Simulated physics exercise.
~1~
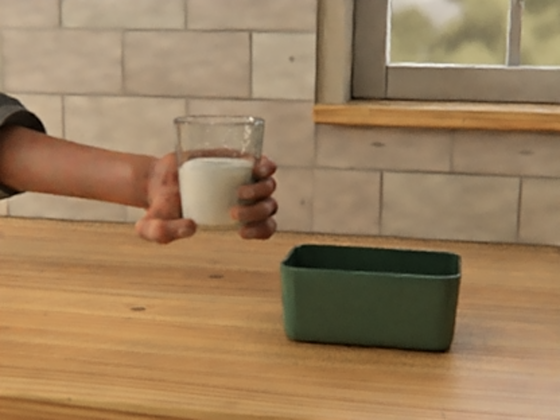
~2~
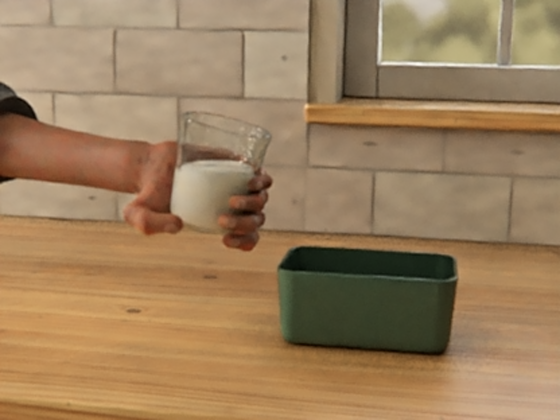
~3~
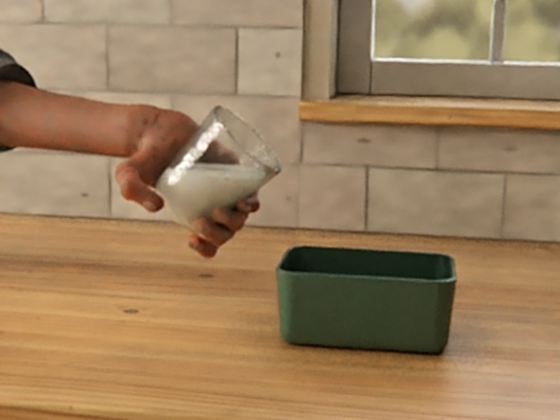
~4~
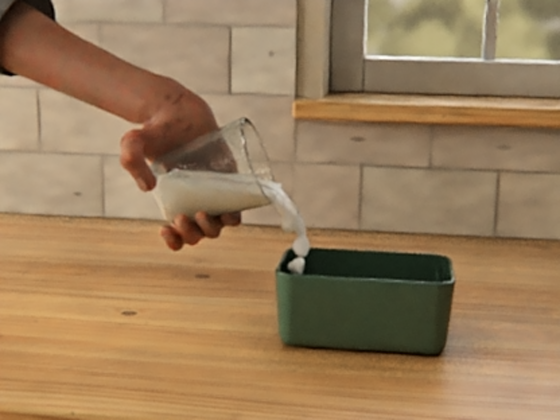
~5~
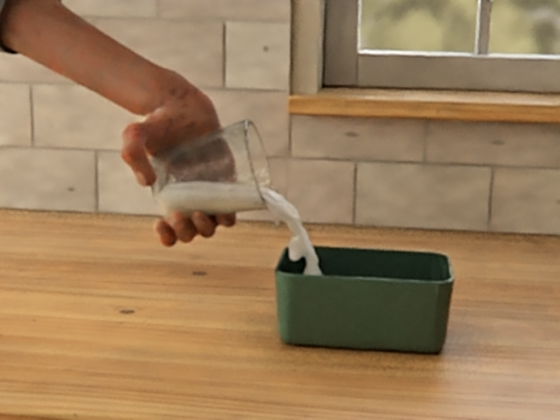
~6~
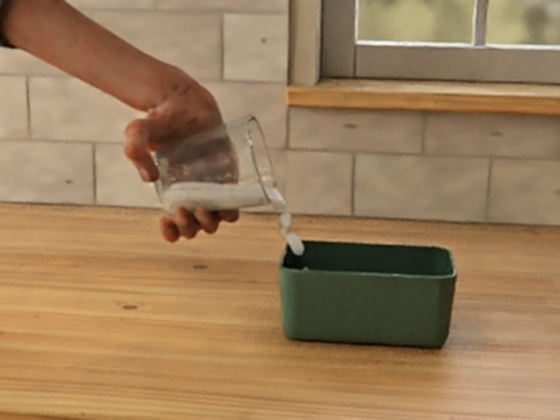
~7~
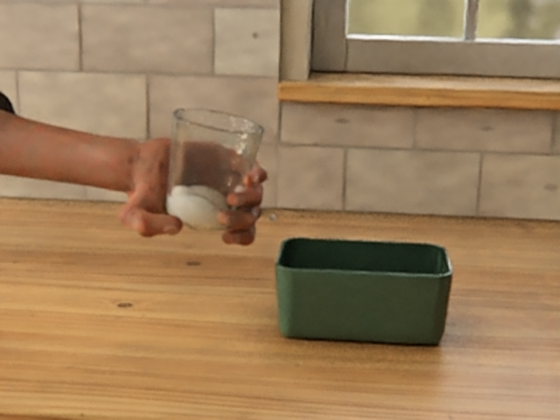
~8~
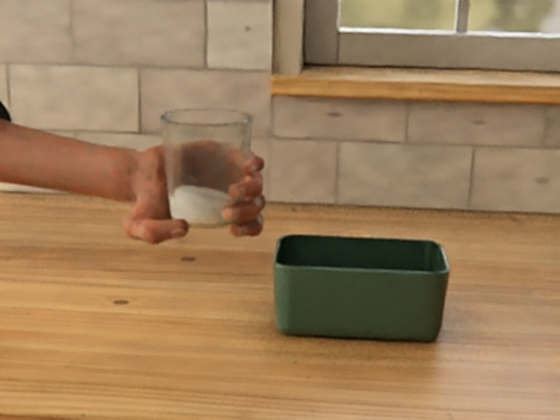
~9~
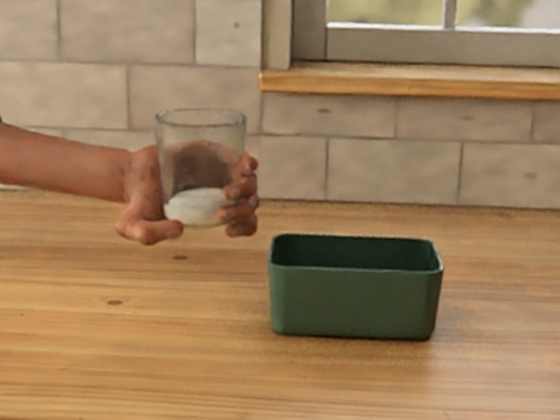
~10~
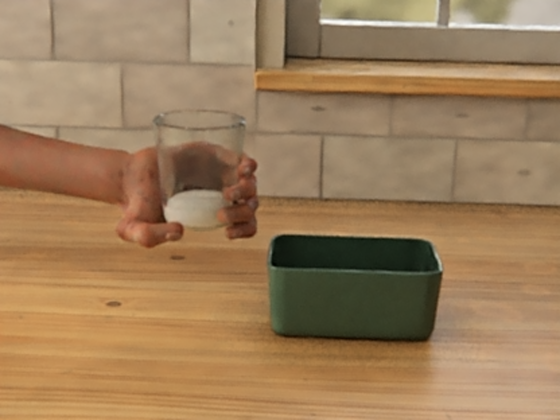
A hand holding a glass of milk tipped it steeply to the right and poured a thin white stream into a green box on a wooden counter, then turned it upright again and held it there with a little milk left inside.
